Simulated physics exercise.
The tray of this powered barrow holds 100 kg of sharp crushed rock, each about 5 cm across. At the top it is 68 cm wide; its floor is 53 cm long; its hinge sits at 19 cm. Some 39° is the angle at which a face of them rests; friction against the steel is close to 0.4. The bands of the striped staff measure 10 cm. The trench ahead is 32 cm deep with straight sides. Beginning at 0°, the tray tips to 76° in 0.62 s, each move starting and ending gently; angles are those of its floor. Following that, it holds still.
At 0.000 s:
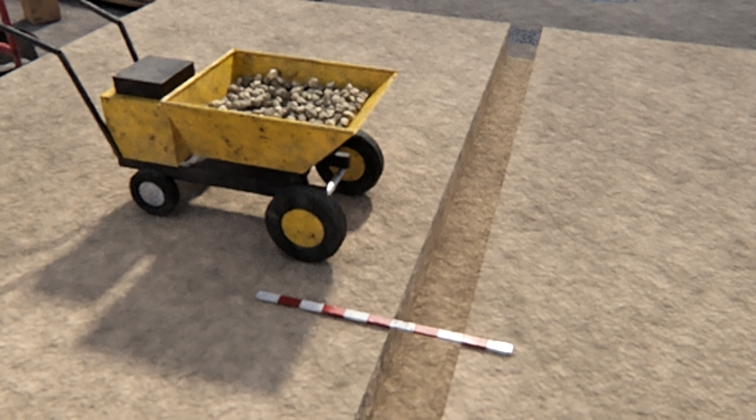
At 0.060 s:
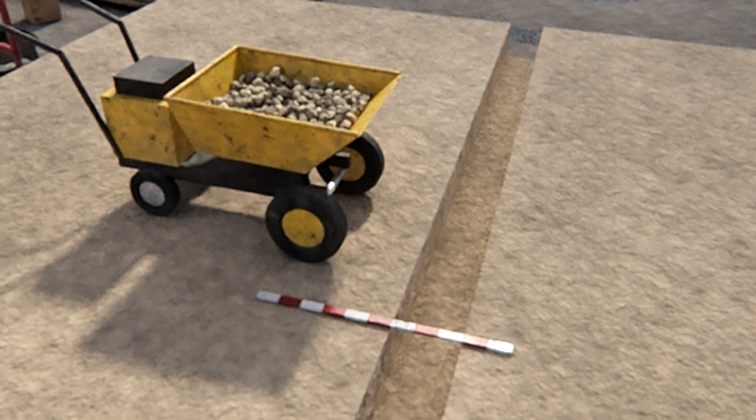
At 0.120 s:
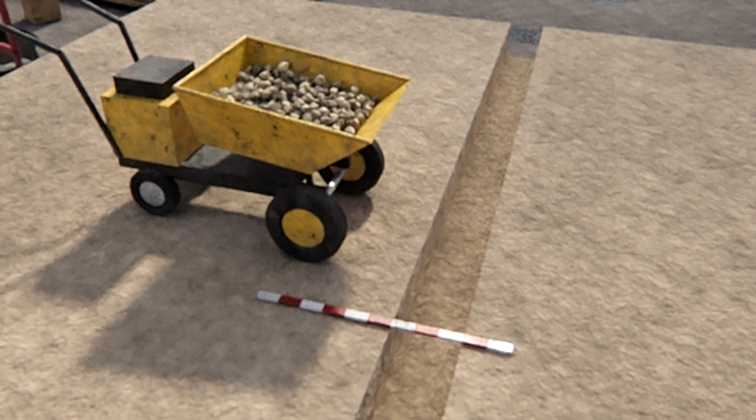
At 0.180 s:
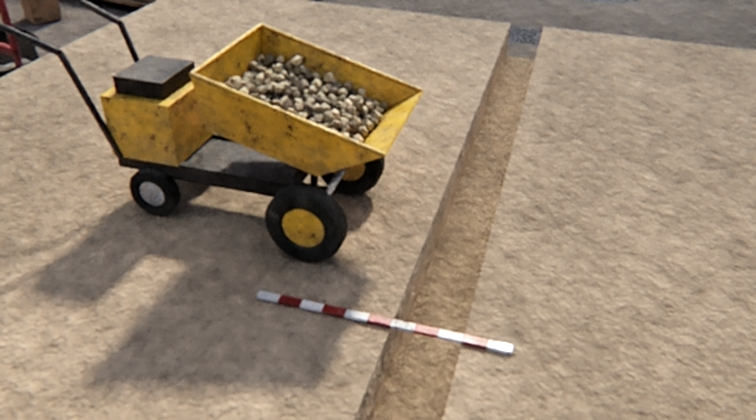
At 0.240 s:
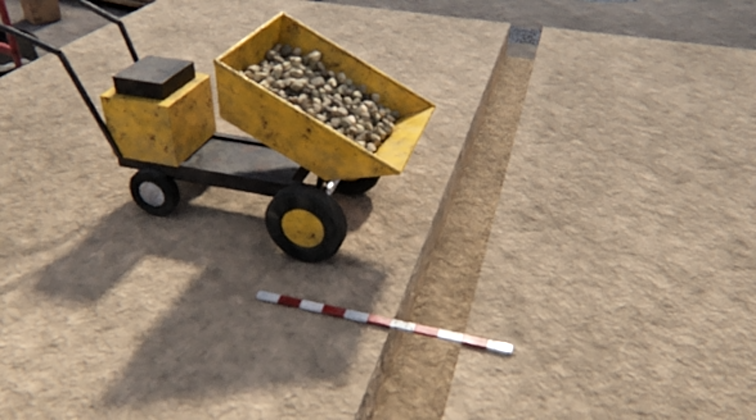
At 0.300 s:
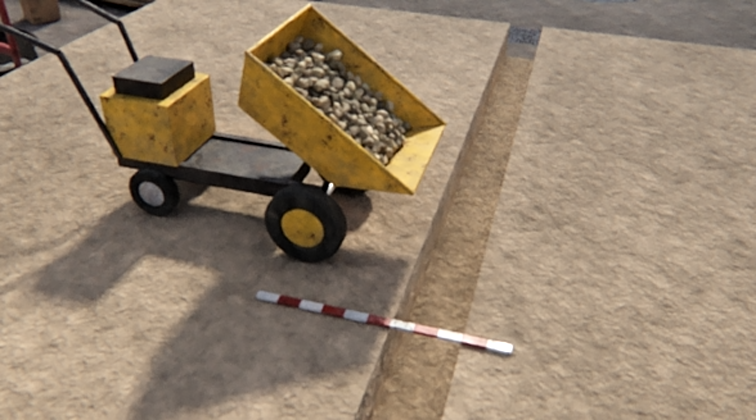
On sandy ground beside a narrow trench, a yellow powered barrow steadily raising its stone-filled tray, front lip lowering toward the right.
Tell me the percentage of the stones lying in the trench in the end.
Close to 71 %.
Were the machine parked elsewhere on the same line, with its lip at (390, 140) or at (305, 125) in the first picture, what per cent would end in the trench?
About 15 per cent from the first spot, about 65 from the second.
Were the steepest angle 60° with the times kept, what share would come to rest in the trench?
I'd guess some 45 in a hundred.
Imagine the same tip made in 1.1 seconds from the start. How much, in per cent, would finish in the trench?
In that case some 90 per cent.
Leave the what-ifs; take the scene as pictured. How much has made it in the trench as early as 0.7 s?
By then, around 25 percent.
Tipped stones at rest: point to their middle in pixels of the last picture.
Roughly (466, 283), I'd say.
After 0.5 s the floor is at 63°; 100 % in the tray; the foremost stones are at (417, 204).
After 0.7 s the floor is at 76°; 71 % in the tray, 25 % in the trench, 5 % past the trench; the foremost stones are at (493, 265).
After 1.1 s the floor is at 76°; 4 % in the tray, 66 % in the trench, 29 % past the trench; the foremost stones are at (644, 308).
After 3.0 s the floor is at 76°; 0 % in the tray, 71 % in the trench, 29 % past the trench; the foremost stones are at (719, 309).
